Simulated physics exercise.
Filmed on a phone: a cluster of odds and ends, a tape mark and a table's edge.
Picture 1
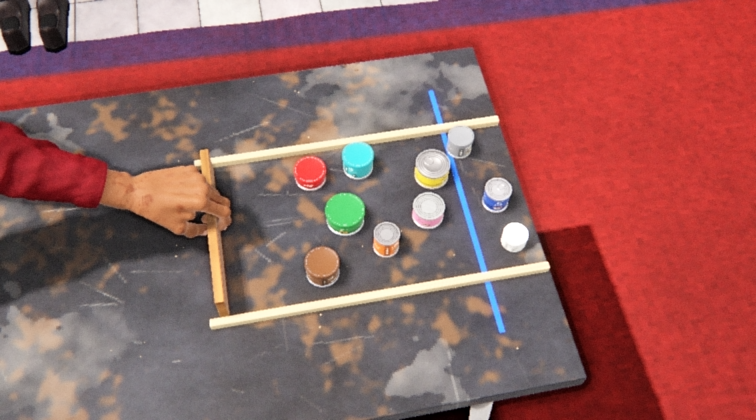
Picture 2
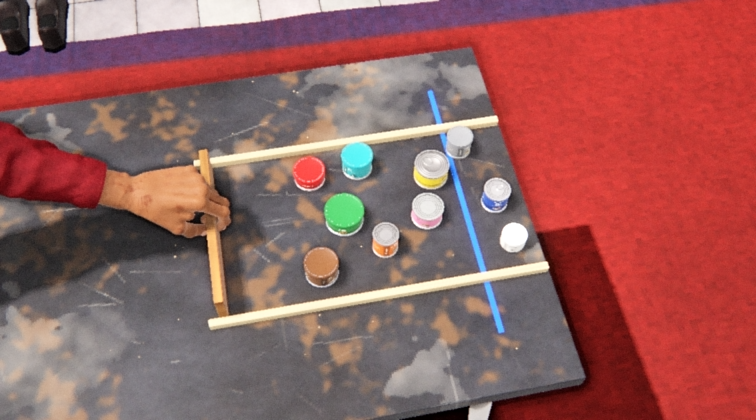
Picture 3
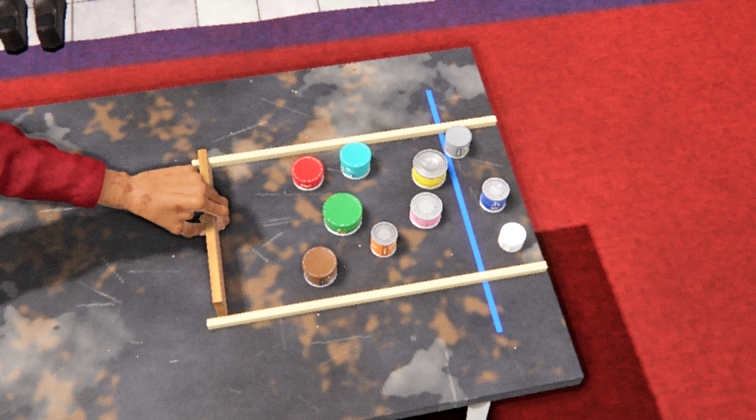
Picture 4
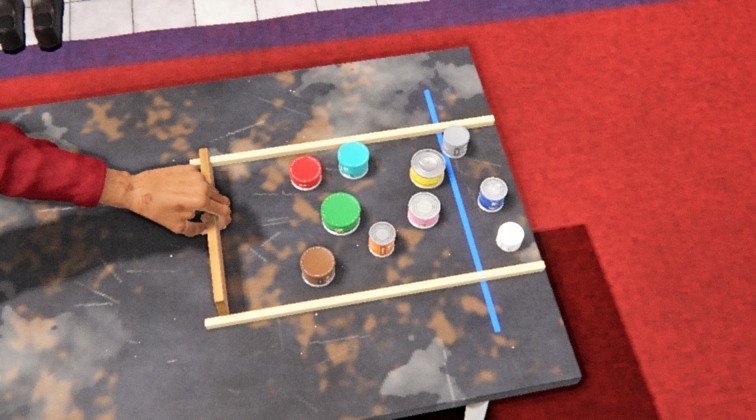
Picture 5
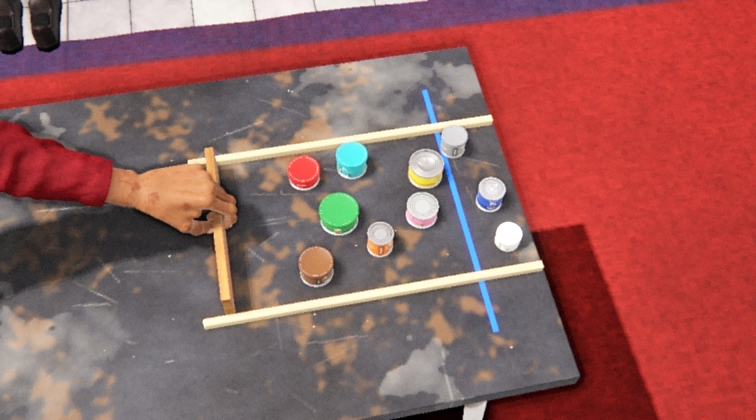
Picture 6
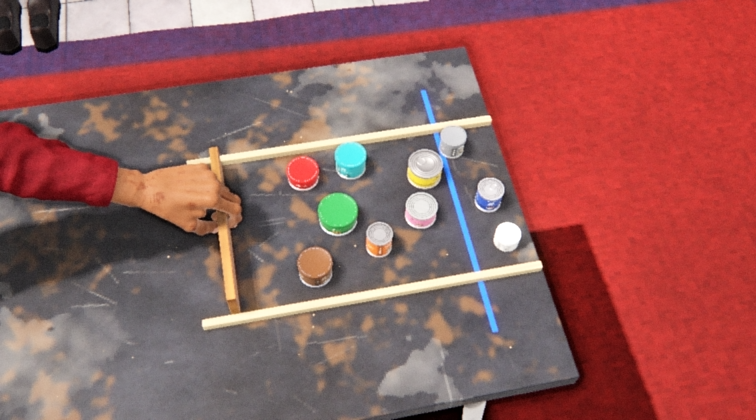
On a stained dark tabletop, a hand holds a wooden bar between two rails, then nudges it slightly right toward unmoving colourful tins.
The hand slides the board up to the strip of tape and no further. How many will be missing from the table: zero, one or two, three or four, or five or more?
As it turns out, the number that fall off is one or two.
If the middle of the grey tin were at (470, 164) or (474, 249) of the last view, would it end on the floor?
Place by place, it drops off; is kept.
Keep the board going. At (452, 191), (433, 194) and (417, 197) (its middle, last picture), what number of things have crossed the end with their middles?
In that order 1, 0 and 0.
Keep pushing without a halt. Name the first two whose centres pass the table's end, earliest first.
They are the grey tin, then the blue tin.
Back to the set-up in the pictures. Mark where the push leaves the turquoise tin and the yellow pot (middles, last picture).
About (479, 133), and the other about (486, 165).
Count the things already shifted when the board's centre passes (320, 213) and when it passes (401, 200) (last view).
First 4, then 8.
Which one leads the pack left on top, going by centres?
The blue tin ends nearest.
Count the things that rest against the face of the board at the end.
That makes 4.
Early on, none off yet; white tub at rest near (507, 237); blue tin at rest near (489, 195); grey tin at rest near (452, 142).
Finally, the number that fall off is one or two; lost, grey tin.
